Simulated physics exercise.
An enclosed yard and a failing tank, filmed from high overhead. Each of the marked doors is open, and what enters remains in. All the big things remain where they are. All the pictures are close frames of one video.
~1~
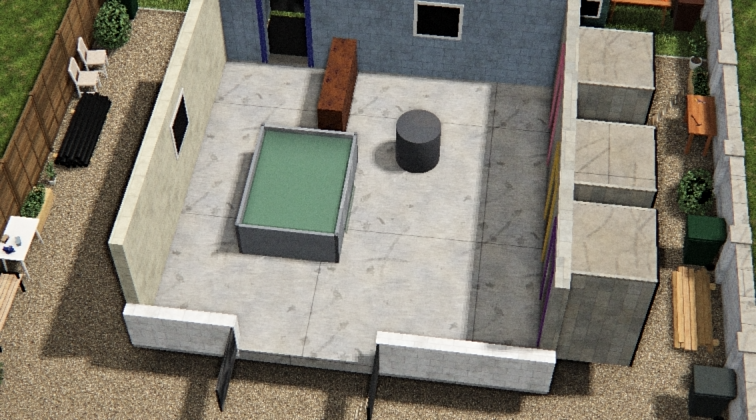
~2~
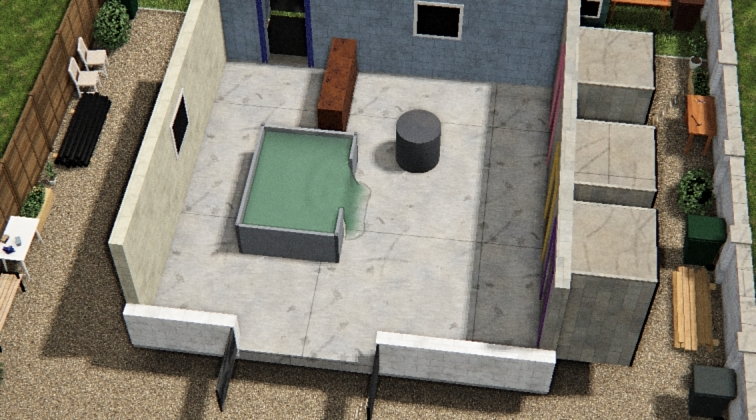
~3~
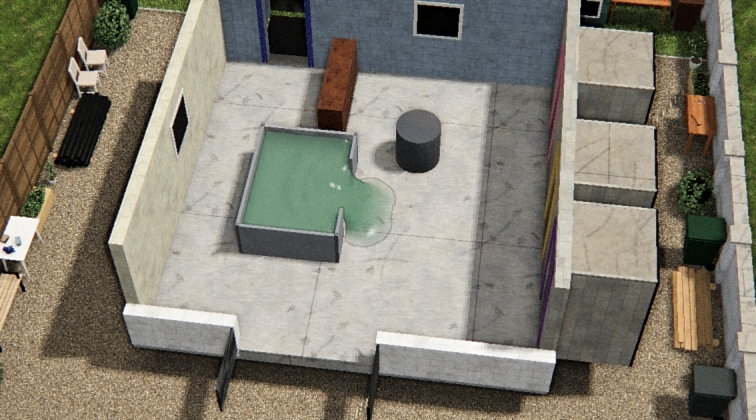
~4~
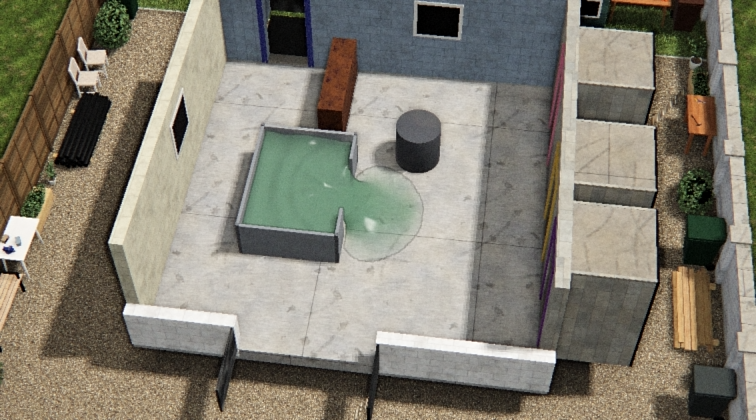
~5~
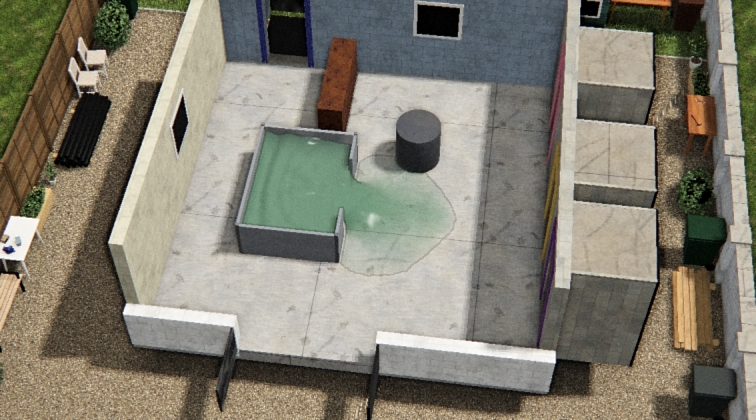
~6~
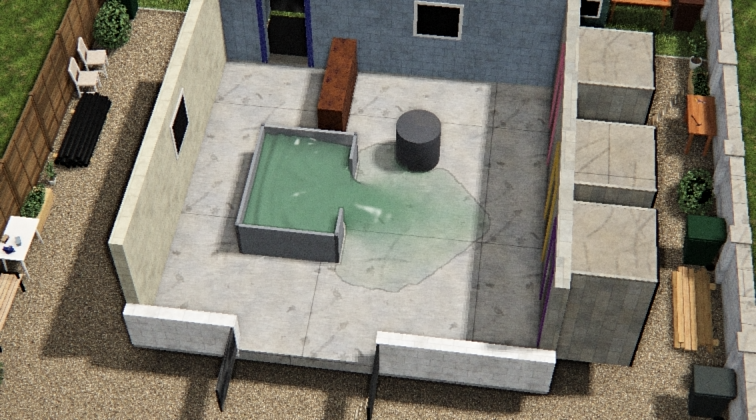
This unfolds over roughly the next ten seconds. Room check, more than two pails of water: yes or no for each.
Pink door, no; blue door, no; purple door, no; yellow door, yes.
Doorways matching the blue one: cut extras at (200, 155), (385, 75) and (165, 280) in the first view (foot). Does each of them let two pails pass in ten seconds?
In order: Falls short, exceeds it, exceeds it.
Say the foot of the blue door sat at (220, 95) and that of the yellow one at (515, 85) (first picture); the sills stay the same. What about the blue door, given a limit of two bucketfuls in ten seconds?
Note: Blue one comes out below.
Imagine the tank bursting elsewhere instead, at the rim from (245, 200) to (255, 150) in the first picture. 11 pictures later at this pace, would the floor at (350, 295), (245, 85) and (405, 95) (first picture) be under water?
Sequence: Spared / wetted / spared.
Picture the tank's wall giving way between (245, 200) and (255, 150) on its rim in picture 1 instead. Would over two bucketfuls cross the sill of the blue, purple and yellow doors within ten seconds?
One by one: The blue one is over; the purple one keeps below it; the yellow one lets less in.
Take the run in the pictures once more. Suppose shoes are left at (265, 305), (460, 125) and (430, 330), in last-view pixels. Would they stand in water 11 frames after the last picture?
As listed: Clear, not flooded, wet.
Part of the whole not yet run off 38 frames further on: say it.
Roughly 92 per cent.
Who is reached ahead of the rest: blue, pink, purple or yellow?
Looks like the one in yellow.
A moment on, water covers 30 % of the floor; the pink door not reached, the blue door not reached, the purple door not reached, the yellow door over two buckets in.
Next, water covers 40 % of the floor; the pink door wet at the sill, nothing in, the blue door not reached, the purple door wet at the sill, nothing in, the yellow door far over two buckets in.
Then, water covers 45 % of the floor; the pink door wet at the sill, nothing in, the blue door not reached, the purple door wet at the sill, nothing in, the yellow door far over two buckets in.
Later, water covers 70 % of the floor; the pink door wet at the sill, nothing in, the blue door wet at the sill, nothing in, the purple door wet at the sill, nothing in, the yellow door far over two buckets in.
In the end, water covers 90 % of the floor; the pink door wet at the sill, nothing in, the blue door wet at the sill, nothing in, the purple door wet at the sill, nothing in, the yellow door far over two buckets in.
